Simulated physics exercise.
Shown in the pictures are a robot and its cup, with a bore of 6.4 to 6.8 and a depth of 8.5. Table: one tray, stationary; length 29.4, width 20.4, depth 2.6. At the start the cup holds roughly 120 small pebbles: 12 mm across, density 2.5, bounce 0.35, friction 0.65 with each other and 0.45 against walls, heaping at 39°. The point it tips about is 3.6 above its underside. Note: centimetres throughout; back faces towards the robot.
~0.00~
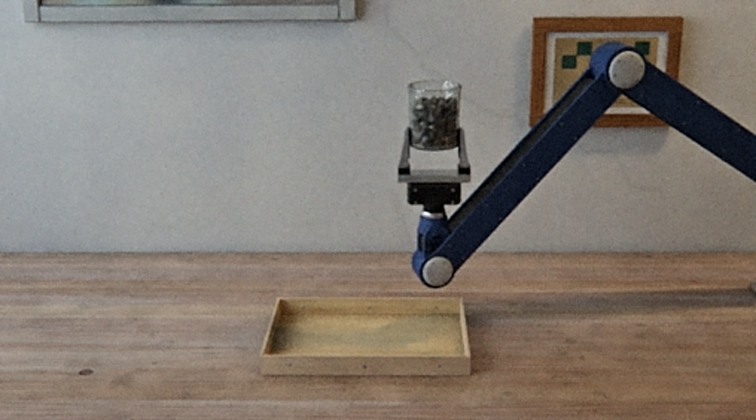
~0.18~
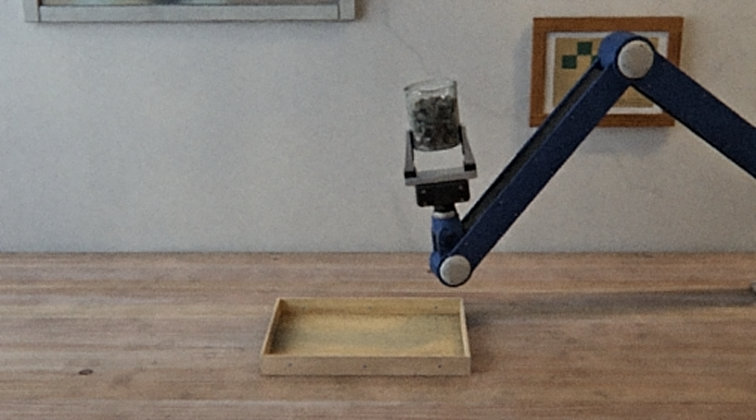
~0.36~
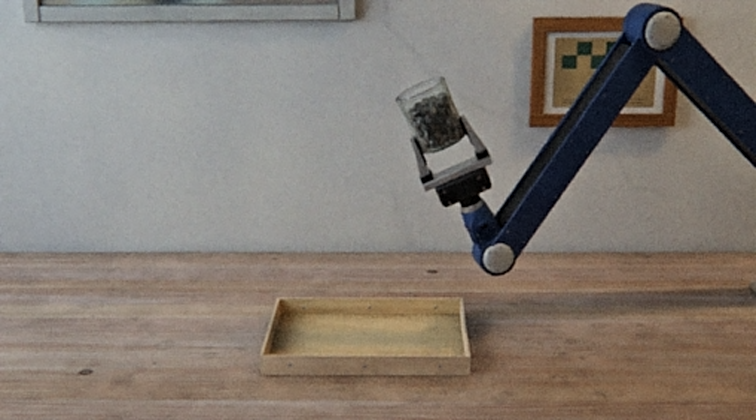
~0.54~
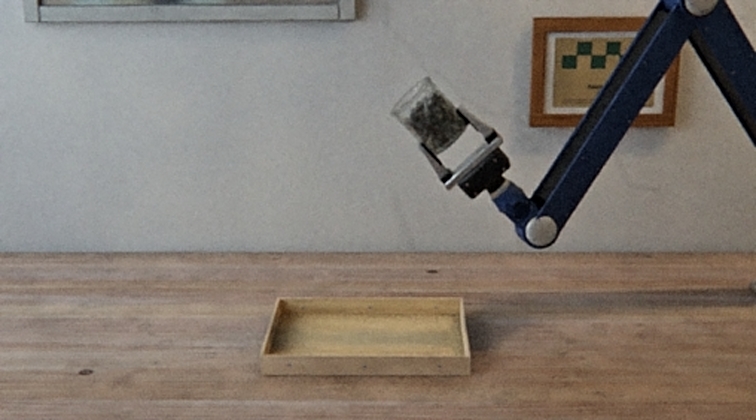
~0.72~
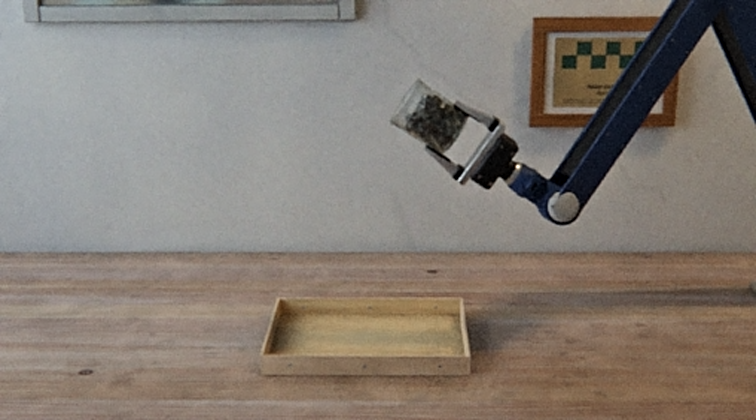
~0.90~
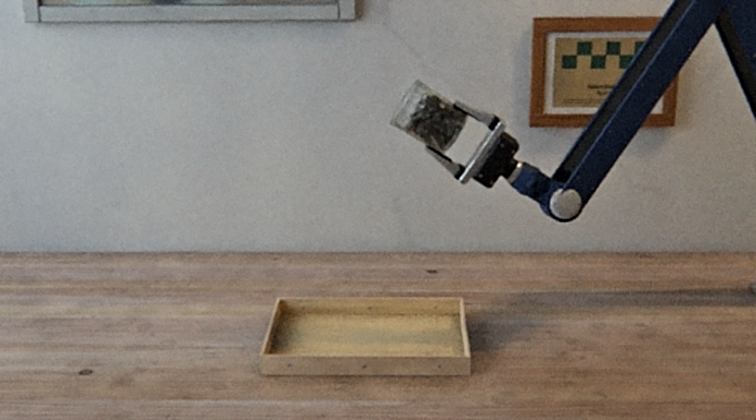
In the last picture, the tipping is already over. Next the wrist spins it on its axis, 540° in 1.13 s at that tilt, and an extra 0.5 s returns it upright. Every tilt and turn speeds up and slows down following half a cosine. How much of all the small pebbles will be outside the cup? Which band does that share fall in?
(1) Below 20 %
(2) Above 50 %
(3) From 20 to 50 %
The answer is 1.
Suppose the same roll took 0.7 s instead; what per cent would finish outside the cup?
Then roughly 0 per cent.
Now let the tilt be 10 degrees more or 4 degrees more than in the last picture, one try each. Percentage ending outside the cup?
I'd expect some 5 per cent, then some 0 per cent.
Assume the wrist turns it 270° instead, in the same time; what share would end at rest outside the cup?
Then about 0 percent.
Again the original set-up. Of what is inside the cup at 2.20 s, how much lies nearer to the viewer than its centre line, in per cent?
Reading: Roughly 50 percent.
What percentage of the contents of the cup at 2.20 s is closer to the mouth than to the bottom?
Around 40 per cent.
After 1.55 s, tipped 57°, highest piece 39 above the table; 122 in the cup.
After 2.20 s, tipped 42°, highest piece 39 above the table; 122 in the cup.
After 2.73 s, upright, highest piece 38 above the table; 122 in the cup.
After 3.43 s, upright, highest piece 38 above the table; 122 in the cup.
At rest, 122 in the cup. That is 0 % outside the cup.
